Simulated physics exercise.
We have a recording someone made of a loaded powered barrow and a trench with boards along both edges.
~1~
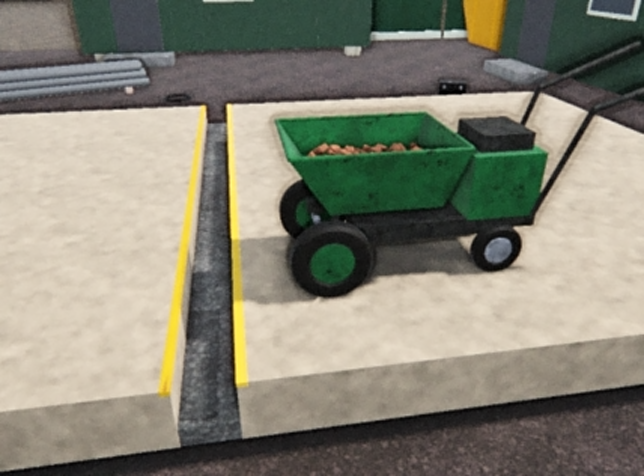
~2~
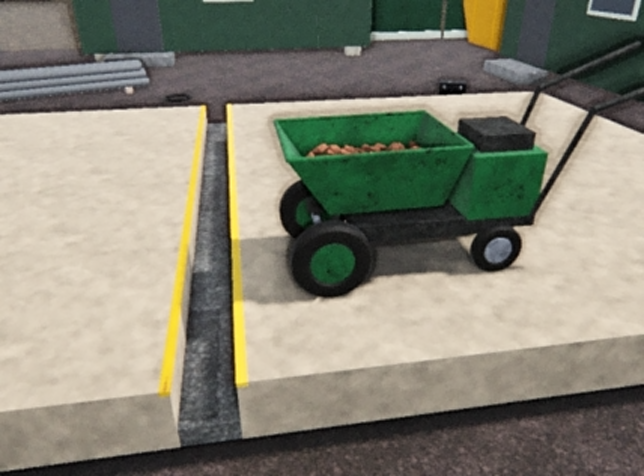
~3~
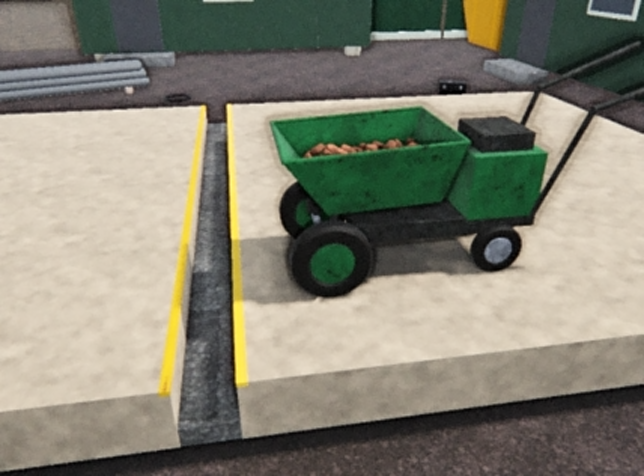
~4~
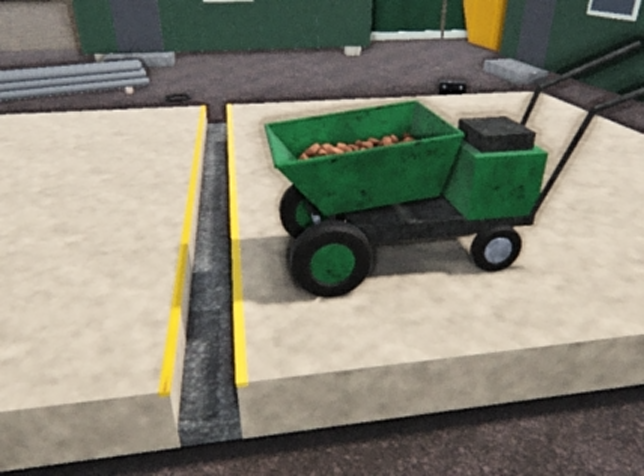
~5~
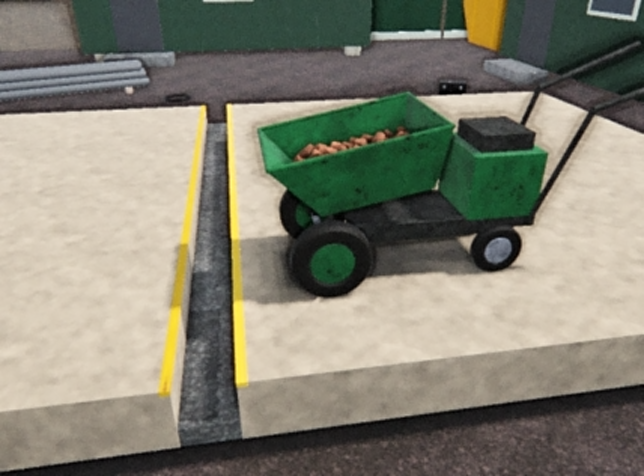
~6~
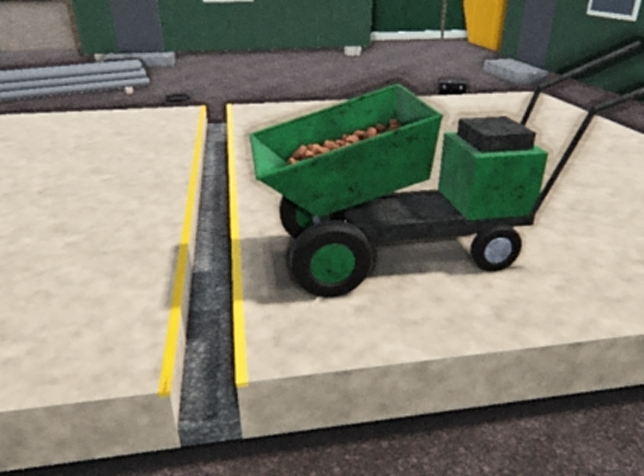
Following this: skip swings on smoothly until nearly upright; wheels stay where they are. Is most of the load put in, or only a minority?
The trench is going to be left with upwards of half the load.
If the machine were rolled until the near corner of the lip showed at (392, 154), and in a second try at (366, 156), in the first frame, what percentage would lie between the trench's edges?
About 20 per cent for the first spot and about 30 per cent for the second.
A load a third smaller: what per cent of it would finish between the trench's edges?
Close to 90 percent.
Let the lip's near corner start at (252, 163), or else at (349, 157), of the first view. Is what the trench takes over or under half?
First attempt: Short of half; second attempt: Beyond half.
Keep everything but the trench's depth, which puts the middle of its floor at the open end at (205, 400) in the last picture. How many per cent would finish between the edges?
Something close to 60 per cent.
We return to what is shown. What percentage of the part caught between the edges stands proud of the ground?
I'd estimate around 5 %.
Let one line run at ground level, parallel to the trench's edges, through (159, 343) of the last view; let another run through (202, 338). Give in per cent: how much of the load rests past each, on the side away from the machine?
In order: Near 20 %, then 60 %.
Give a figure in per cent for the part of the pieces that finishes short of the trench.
Roughly 0 in a hundred.
Shortly afterwards, skip tipped steeply; the whole lot in the skip.
Next, skip tipped steeply; all but a few in the skip; a little in or heaped over the trench; only a few beyond it.
Some moments later, skip tipped right over; near a quarter in the skip; near two thirds in or heaped over the trench; near a quarter beyond it.
In the end, skip tipped right over; the bulk in or heaped over the trench; near a quarter beyond it.
